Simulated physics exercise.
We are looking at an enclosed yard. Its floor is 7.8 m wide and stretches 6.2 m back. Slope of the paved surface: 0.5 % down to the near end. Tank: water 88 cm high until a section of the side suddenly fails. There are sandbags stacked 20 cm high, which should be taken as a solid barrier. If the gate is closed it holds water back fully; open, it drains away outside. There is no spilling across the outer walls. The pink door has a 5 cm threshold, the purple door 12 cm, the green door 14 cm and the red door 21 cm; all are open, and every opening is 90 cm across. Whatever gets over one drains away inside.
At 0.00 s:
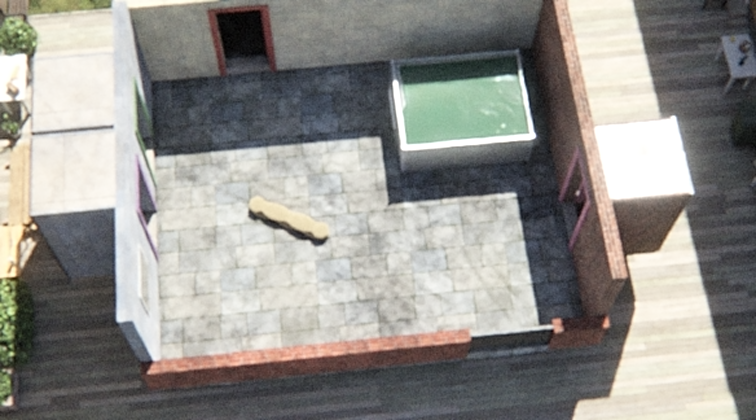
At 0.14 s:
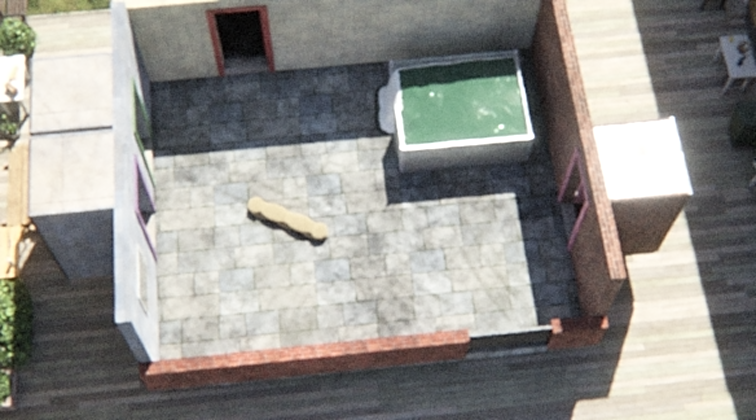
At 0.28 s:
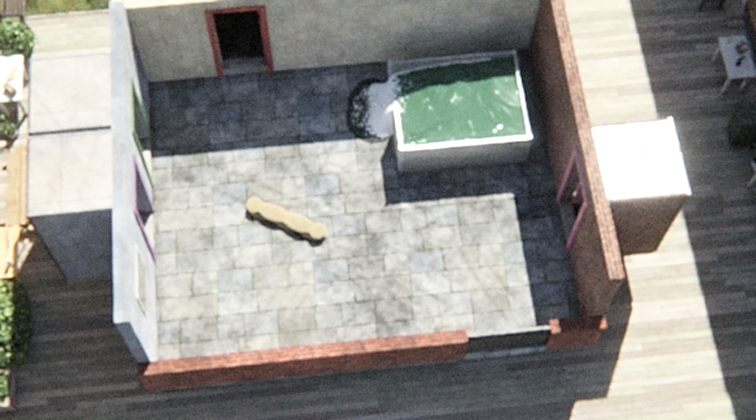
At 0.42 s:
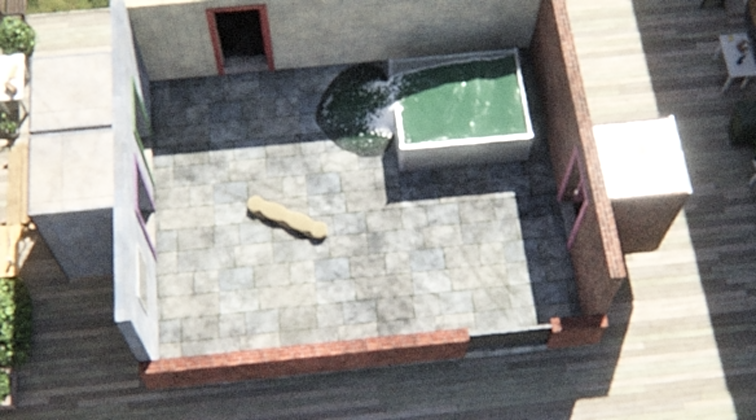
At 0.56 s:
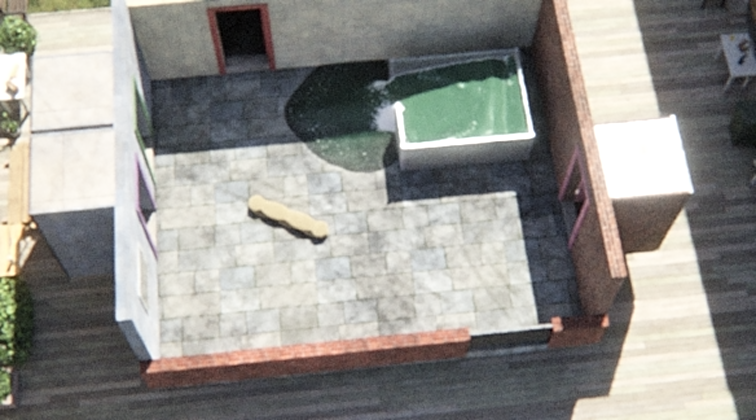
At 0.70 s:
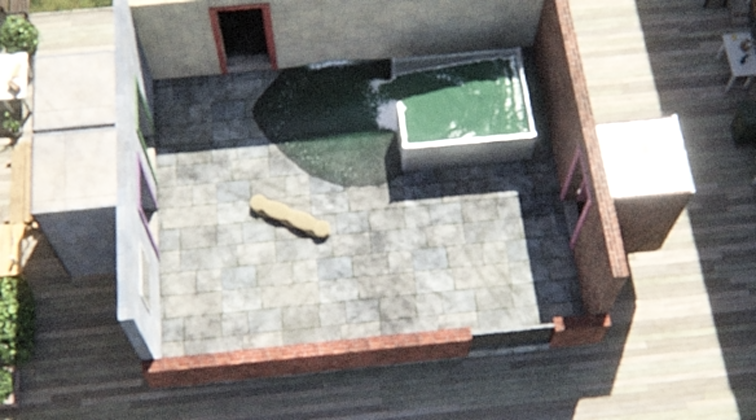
Green water pours from the left side of a tank and spreads across the paved yard.
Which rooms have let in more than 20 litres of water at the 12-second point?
At the end, the pink door is going to top the limit, the purple door is going to top the limit, the green door is going to top the limit, the red door is going to fall short of the limit.
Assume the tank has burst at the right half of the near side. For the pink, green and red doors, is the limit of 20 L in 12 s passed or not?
Outcomes - pink: Exceeded, green: Not exceeded, red: Not exceeded.
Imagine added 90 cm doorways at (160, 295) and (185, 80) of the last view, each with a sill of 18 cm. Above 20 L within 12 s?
In the order given, lower then higher.
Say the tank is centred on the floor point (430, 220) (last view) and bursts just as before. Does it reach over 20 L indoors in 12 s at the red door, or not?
Against the limit, the red door gets no more than that.
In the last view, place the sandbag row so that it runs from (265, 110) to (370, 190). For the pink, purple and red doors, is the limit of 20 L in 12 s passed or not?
Then the pink door is over the mark, the purple door short of it, the red door over the mark.
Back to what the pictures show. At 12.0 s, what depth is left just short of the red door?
Close to 7.5 cm of depth.
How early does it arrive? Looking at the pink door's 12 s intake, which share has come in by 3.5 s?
I'd put it at about 0 per cent by that point.
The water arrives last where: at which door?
Pink.
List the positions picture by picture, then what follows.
The first frame shows the tank at (462, 101) is whole and still, 88 cm deep.
In the second frame, the front is at (387, 131), 0.5 m from the gap at (395, 99); 0.3 m2 of floor is under water; 88 cm left at the back of the tank.
In the third frame, water pours out at (393, 101) and has run 0.9 m, to (351, 124); typically 12 cm deep outside, 88 cm at the tank's back.
In the fourth frame, the front is at (322, 123), 1.5 m from the gap at (395, 101); 2.2 m2 of floor is under water; 88 cm left at the back of the tank.
In the fifth frame, the front is at (288, 110), 2.1 m from the gap at (396, 100); 4.1 m2 of floor is under water; 85 cm left at the back of the tank.
In the sixth frame, water pours out at (397, 100) and has run 2.8 m, to (257, 112); typically 5 cm deep outside, 77 cm at the tank's back.
After 1.4 s water covers 30 % of the floor and is deepest (47 cm) near (389, 105); pink door not reached, purple door not reached, green door 6 cm at the sill, 0 L in, red door 18 cm at the sill, 0 L in.
After 2.2 s water covers 35 % of the floor and is deepest (50 cm) near (163, 110); pink door not reached, purple door 19 cm at the sill, 0 L in, green door 30 cm at the sill, 11 L in, red door 17 cm at the sill, 0 L in.
After 3.5 s water covers 45 % of the floor and is deepest (34 cm) near (157, 175); pink door not reached, purple door 16 cm at the sill, 28 L in, green door 27 cm at the sill, 89 L in, red door 12 cm at the sill, 0 L in.
After 7.0 s water covers 75 % of the floor and is deepest (22 cm) near (162, 342); pink door not reached, purple door 10 cm at the sill, 39 L in, green door 18 cm at the sill, 190 L in, red door 15 cm at the sill, 0 L in.
After 12.0 s water covers 95 % of the floor and is deepest (16 cm) near (532, 54); pink door 13 cm at the sill, 53 L in, purple door 7 cm at the sill, 39 L in, green door 7 cm at the sill, 197 L in, red door 8 cm at the sill, 0 L in.
